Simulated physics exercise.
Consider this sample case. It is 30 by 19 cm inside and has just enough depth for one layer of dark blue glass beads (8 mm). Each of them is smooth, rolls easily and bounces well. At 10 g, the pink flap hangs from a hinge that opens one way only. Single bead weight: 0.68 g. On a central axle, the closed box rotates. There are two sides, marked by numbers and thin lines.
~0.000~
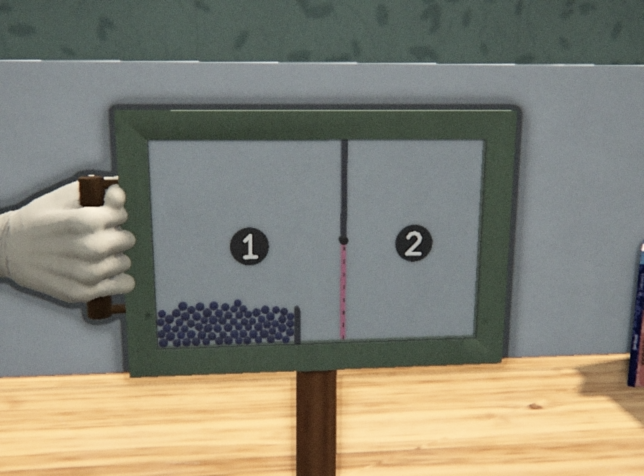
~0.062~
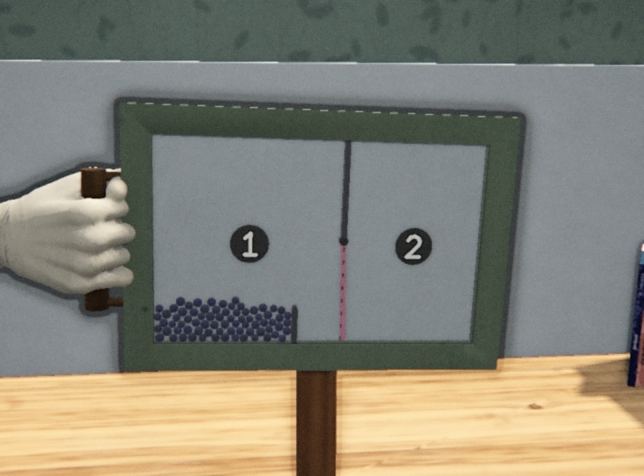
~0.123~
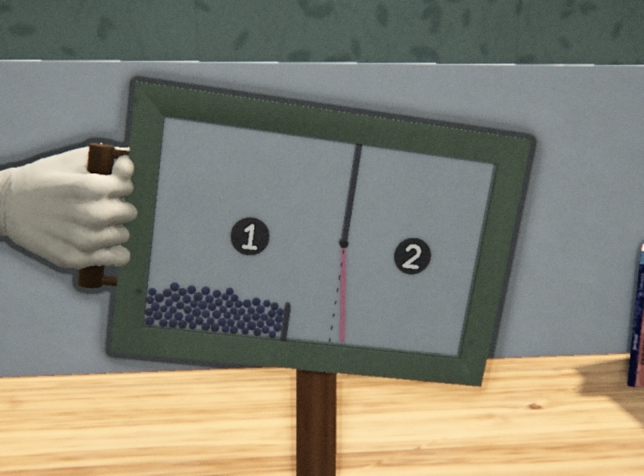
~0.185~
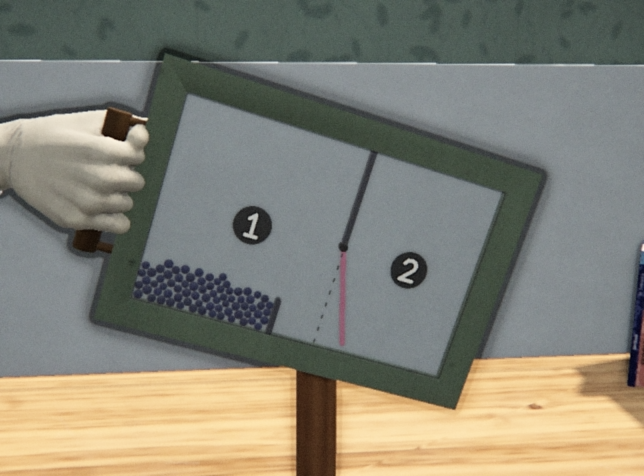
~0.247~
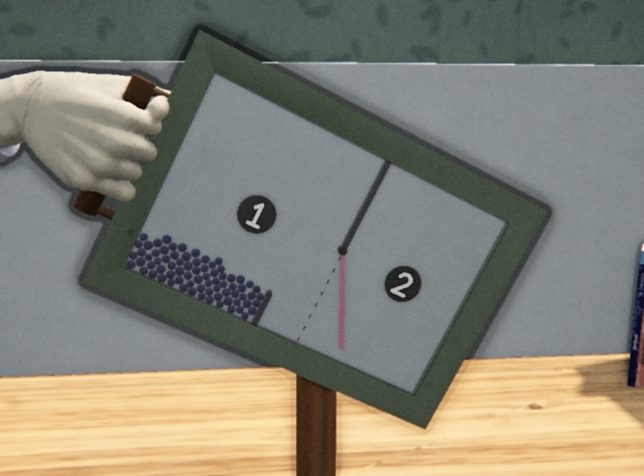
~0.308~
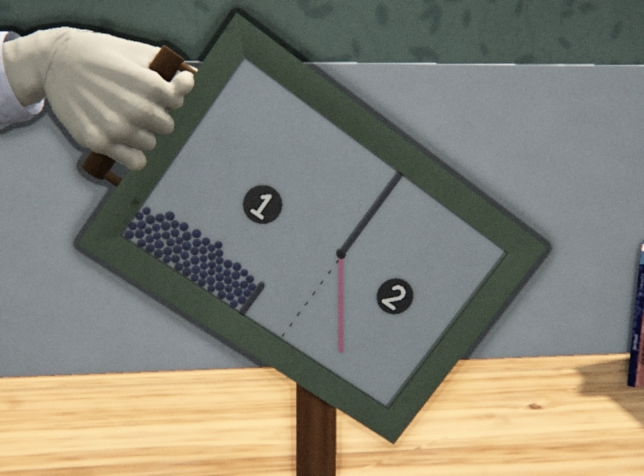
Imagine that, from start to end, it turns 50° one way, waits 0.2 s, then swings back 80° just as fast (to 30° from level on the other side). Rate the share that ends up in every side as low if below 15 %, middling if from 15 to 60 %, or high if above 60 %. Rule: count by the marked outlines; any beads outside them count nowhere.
Side 1 - high, side 2 - middling.
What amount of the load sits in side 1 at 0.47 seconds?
Roughly 100 %.
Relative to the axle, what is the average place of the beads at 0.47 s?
Position estimate: Left 10 cm, above 1 cm.
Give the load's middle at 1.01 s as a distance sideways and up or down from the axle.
About 2 cm left and 8 cm below.
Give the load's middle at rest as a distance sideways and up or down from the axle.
Offset approx. 1 cm right, 9 cm below.
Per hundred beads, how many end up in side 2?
Something like 30 per cent finishes there.
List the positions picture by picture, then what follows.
Level; about 80 beads; beads centred (226, 325); top one (238, 303); pink flap (343, 240); no. 1 (250, 247), no. 2 (414, 243), in the first frame.
Turned 2° clockwise; beads centred (223, 322); top one (181, 302), in the second frame.
Turned 8° clockwise; beads centred (215, 312); top one (175, 287); wall ends (344, 238), (288, 306), in the third frame.
Turned 17° clockwise; beads centred (205, 295); top one (169, 264); pink flap (343, 247), in the fourth frame.
Turned 27° clockwise; beads centred (198, 276); top one (144, 237), in the fifth frame.
Turned 36° clockwise; beads centred (194, 257); top one (147, 211); pink flap (341, 254); no. 1 (263, 205), no. 2 (395, 296), in the sixth frame.
After 0.47 s, it stands 50° clockwise; the beads' middle is 10 cm left of and 1 cm above the centre; no. 1, 100 %; pink flap open 49°.
After 1.01 s, it stands 10° clockwise; the beads' middle is 2 cm left of and 8 cm below the centre; no. 1, 65 %, no. 2, 35 %; pink flap open 22°.
After 1.34 s, it stands 30° anticlockwise; the beads' middle is 2 cm right of and 9 cm below the centre; no. 1, 70 %, no. 2, 30 %; pink flap shut.
At rest by 1.9 s, it stands 30° anticlockwise; no. 1, 70 %, no. 2, 30 %; pink flap shut.
